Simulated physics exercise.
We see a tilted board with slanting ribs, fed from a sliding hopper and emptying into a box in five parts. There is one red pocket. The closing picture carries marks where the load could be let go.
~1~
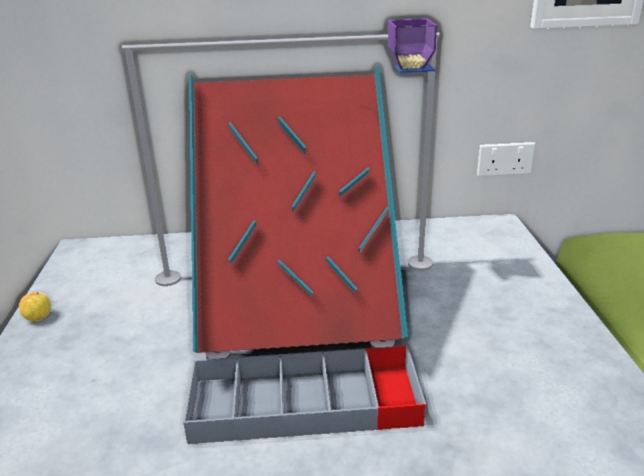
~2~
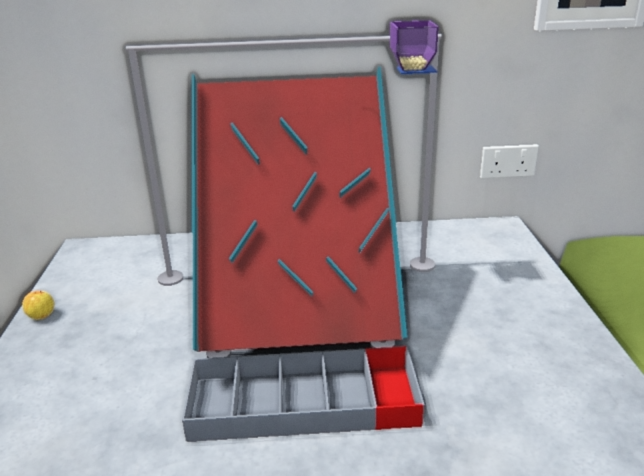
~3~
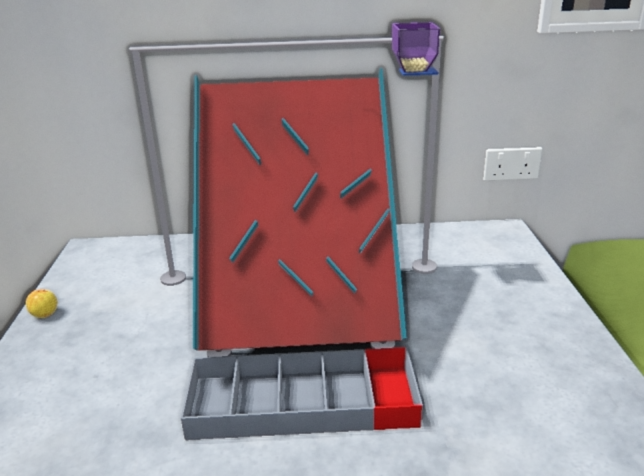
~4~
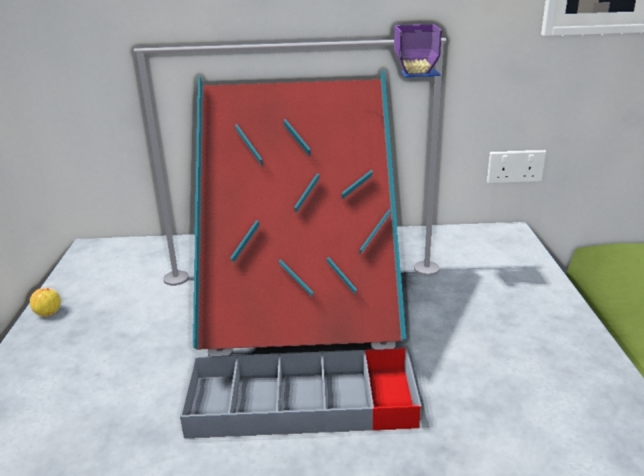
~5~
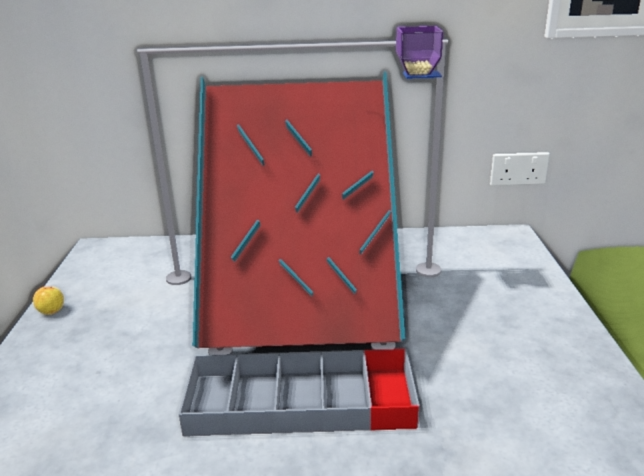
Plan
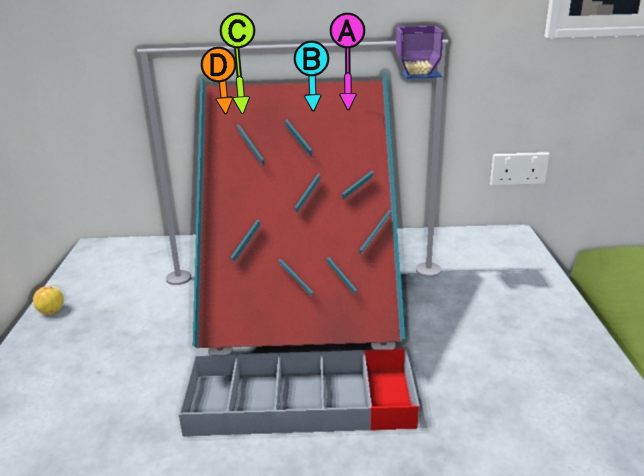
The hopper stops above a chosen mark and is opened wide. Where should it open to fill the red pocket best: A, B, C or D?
Take B.
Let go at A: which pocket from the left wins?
It is the fourth one.
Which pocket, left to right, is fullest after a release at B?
The fifth.
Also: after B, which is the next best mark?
Here it is mark A.
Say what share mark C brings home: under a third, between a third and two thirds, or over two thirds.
Mark C gives under a third.
On the marked copy, mark A meets the board at (348, 103); mark B meets the board at (313, 104); mark C meets the board at (241, 107); mark D meets the board at (225, 107).
Choosing A, roughly a third in the red pocket, roughly two thirds in other pockets.
Choosing B, roughly two thirds in the red pocket, roughly a quarter in other pockets.
Choosing C, about a tenth in the red pocket, the larger part in other pockets, about a tenth outside the box.
Choosing D, just a few in the red pocket, the larger part in other pockets, about a tenth outside the box.
